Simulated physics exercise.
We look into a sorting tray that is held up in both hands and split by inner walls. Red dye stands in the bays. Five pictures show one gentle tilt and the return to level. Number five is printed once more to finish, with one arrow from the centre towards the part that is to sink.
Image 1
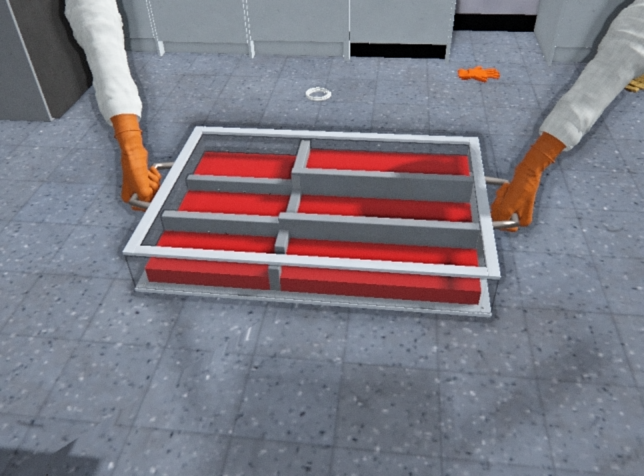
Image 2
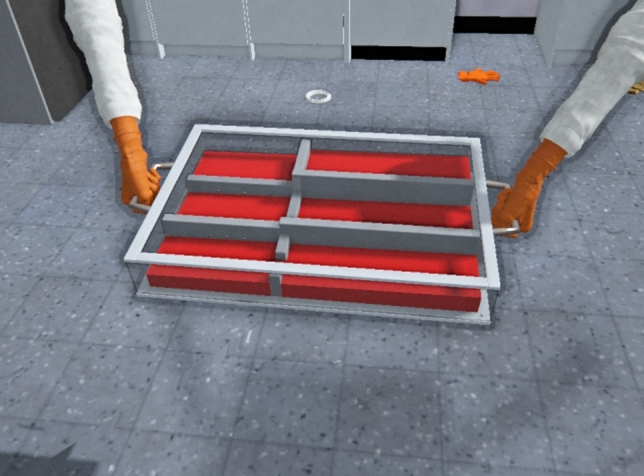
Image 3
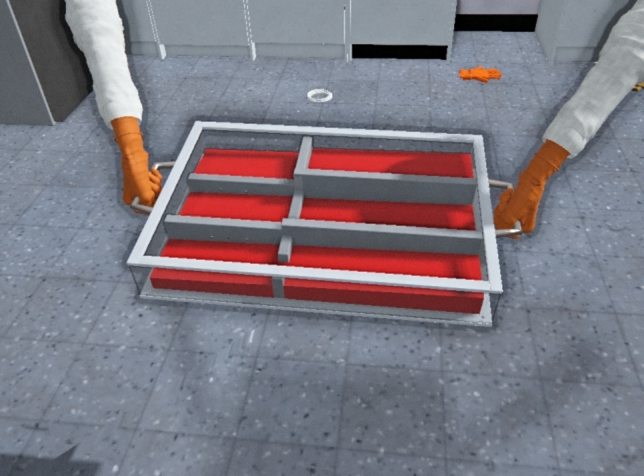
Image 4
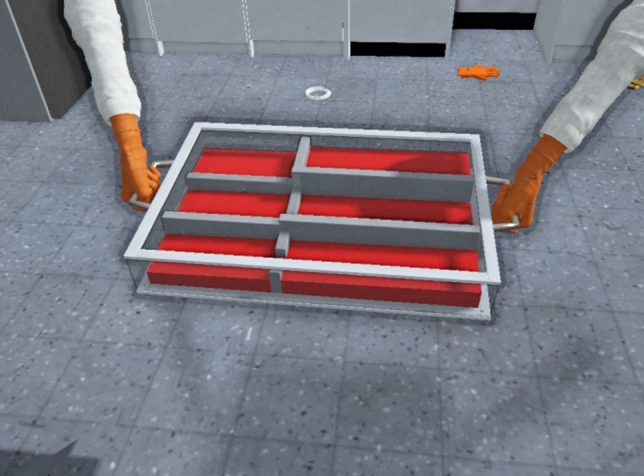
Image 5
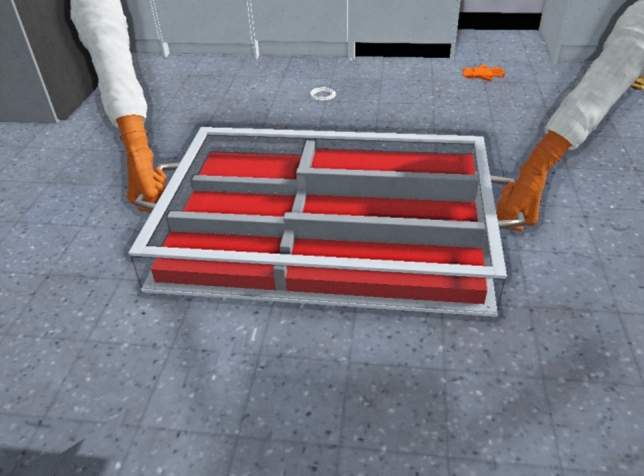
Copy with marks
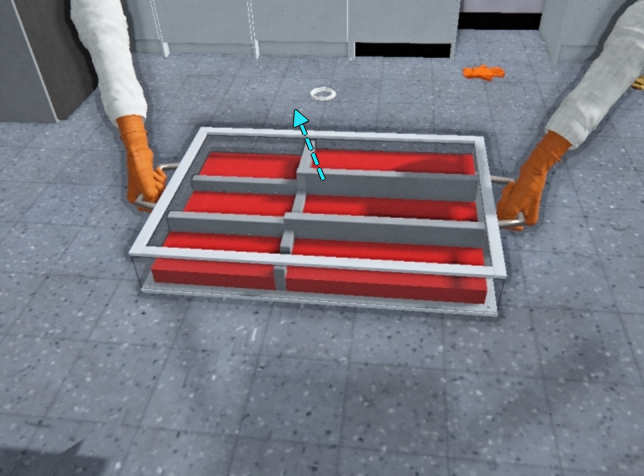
The footage shows two orange-gloved hands gripping a clear, divided tray with red dye in its six bays above a speckled grey floor, tilting it very slightly down toward the front and then bringing it back level.
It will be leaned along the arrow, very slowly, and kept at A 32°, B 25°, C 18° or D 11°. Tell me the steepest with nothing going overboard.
That is slope D.
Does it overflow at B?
Yes, that goes wrong.
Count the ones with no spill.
One of the four.
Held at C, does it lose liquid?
Yes, it does.
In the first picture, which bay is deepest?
It is the back right one.
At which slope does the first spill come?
That is slope C.
The tray is level; deepest in the back right bay, at (384, 168), shallowest in the centre left.
Tipped about 3° down to the front; no wall is crossed.
Tipped about 5° down to the front; no wall is crossed.
Tipped about 3° down to the front; no wall is crossed.
The tray is level; deepest in the back right bay, at (389, 168), shallowest in the centre left.
The arrow ends at (297, 115).
With A, about 60 % goes over the rim.
With B, about 38 % goes over the rim.
With C, about 7 % goes over the rim.
With D, nothing spills; the back right bay holds the most.
